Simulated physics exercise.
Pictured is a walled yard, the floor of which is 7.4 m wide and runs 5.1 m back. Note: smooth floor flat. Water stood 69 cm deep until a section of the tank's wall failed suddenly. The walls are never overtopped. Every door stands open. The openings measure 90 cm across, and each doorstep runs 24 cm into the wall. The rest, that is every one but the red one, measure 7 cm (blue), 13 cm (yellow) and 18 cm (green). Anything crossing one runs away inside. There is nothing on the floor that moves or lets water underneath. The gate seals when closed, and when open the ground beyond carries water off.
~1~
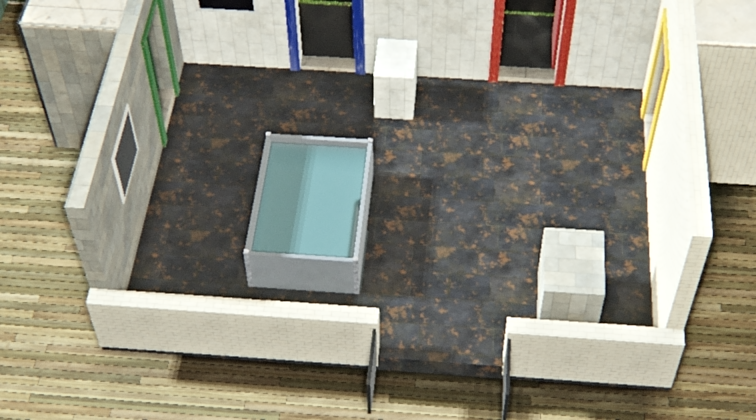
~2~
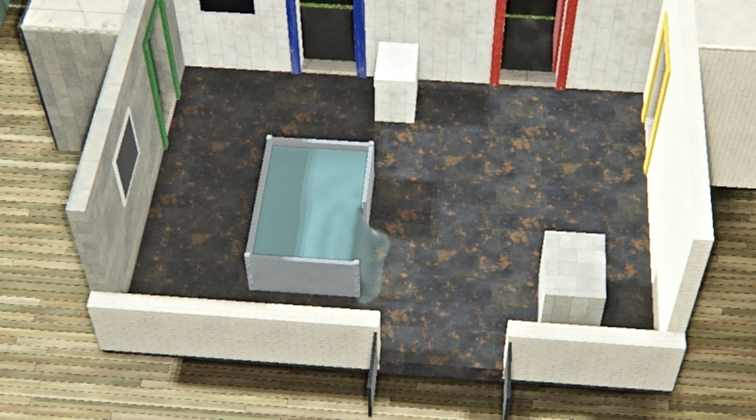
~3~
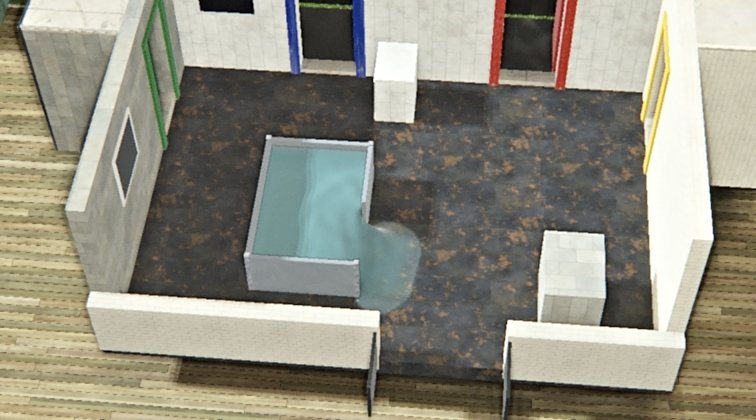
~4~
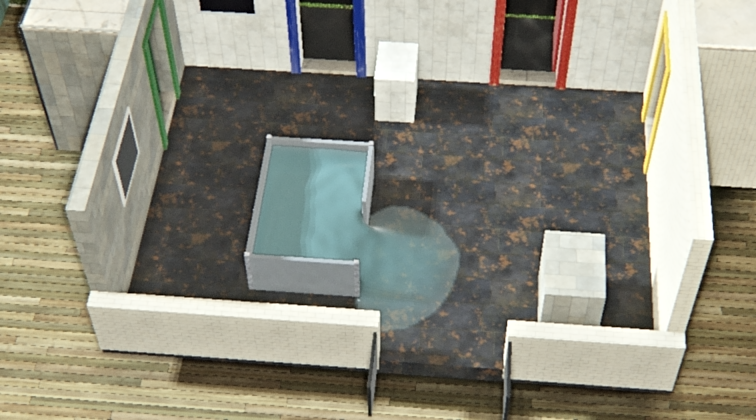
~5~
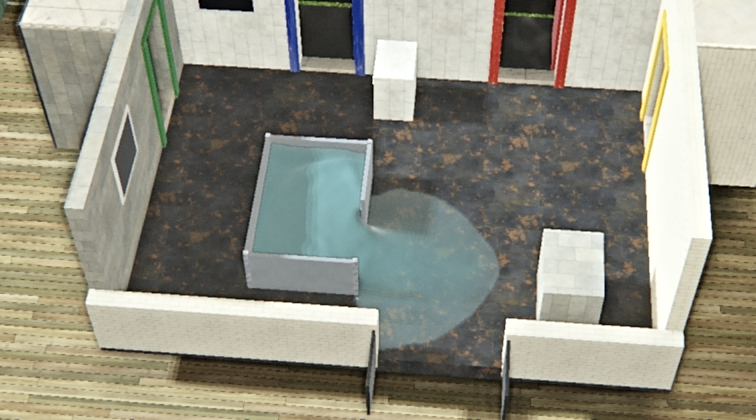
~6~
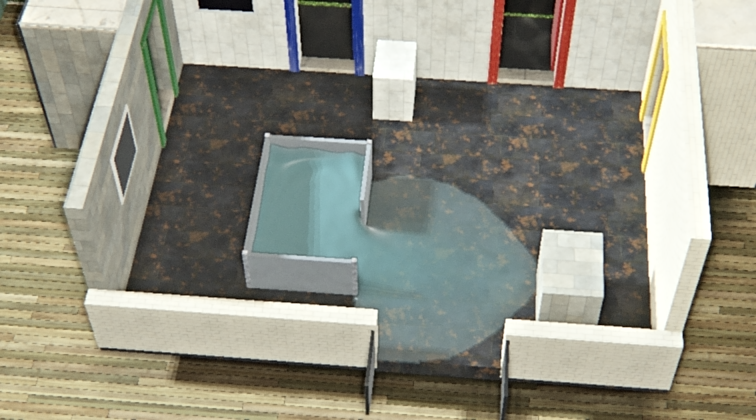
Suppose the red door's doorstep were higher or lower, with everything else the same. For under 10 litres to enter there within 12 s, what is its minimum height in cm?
Its minimum height would be about 8.5 cm.
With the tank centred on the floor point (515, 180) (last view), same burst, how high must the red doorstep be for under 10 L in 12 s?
With that change, some 8.5 centimetres.
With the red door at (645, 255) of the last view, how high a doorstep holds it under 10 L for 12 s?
Something near 16 cm.
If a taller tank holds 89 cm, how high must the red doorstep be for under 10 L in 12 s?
Step height: Approx. 11.5 cm.
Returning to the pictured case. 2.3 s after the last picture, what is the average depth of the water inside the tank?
Mean depth: Approx. 25 cm.
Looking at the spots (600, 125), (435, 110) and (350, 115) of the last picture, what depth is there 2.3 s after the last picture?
Close to 6, 0 and 0 cm, one after the other.
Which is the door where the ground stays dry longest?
Door: Green.
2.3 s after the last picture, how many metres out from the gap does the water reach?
Reach: Approx. 5.6 m.
Then, 0.7 s after the last picture water covers 30 % of the floor, deepest (38 cm) near (533, 355); it has not reached the red door.
Then, 2.3 s after the last picture water covers 40 % of the floor, deepest (26 cm) near (642, 93); it has not reached the red door.
Then, 11.3 s after the last picture water covers 75 % of the floor, deepest (8 cm) near (640, 363); 5 cm at the red door, 8 litres in over its 9 cm doorstep.
At the red door as built, the water peaked near 12 cm, 6.5 s after the last picture.
Run again over the same 12 s with other heights there, 23 litres in over 7 cm, 6 litres over 9.5 cm. The limit of 10 litres is kept from about 8.5 cm up.
